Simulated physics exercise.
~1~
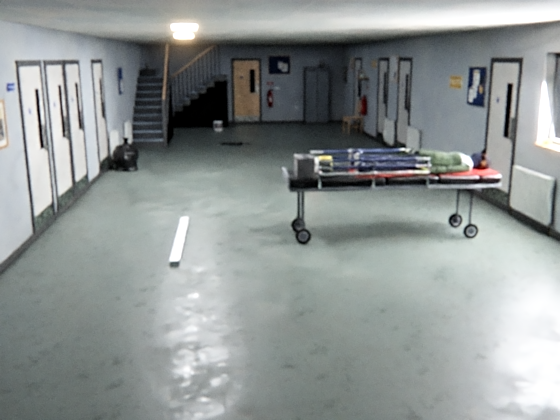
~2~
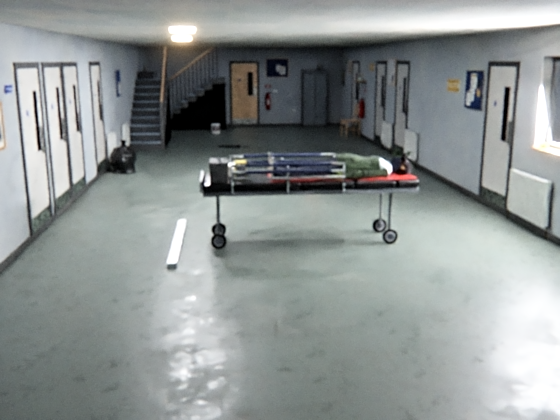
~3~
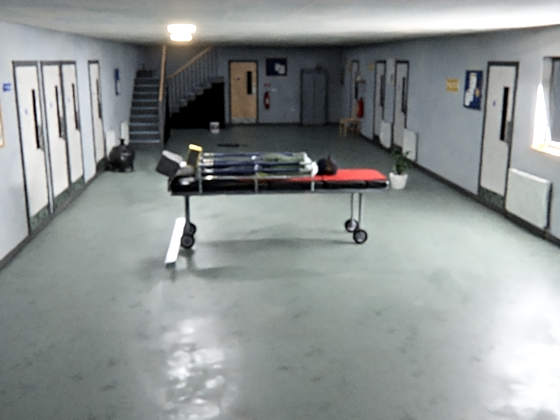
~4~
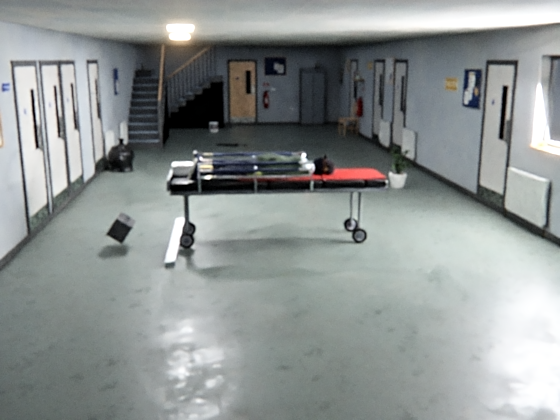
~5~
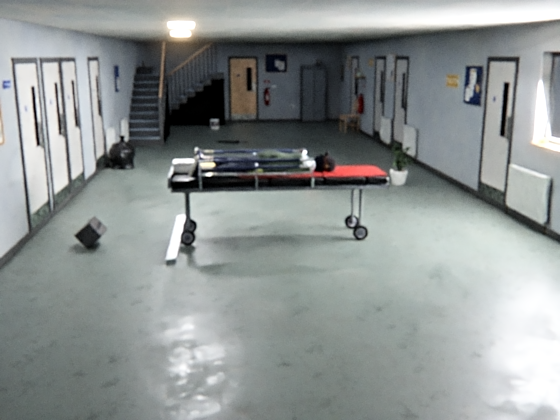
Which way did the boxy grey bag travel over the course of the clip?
It moved to the left, first riding along on the trolley and then tumbling off its left end onto the floor.
In a hospital-like corridor, a trolley carrying a person lying down rolled left and stopped at a white strip on the floor; a boxy grey bag tipped off the left end and tumbled to the floor, while the person stayed on.
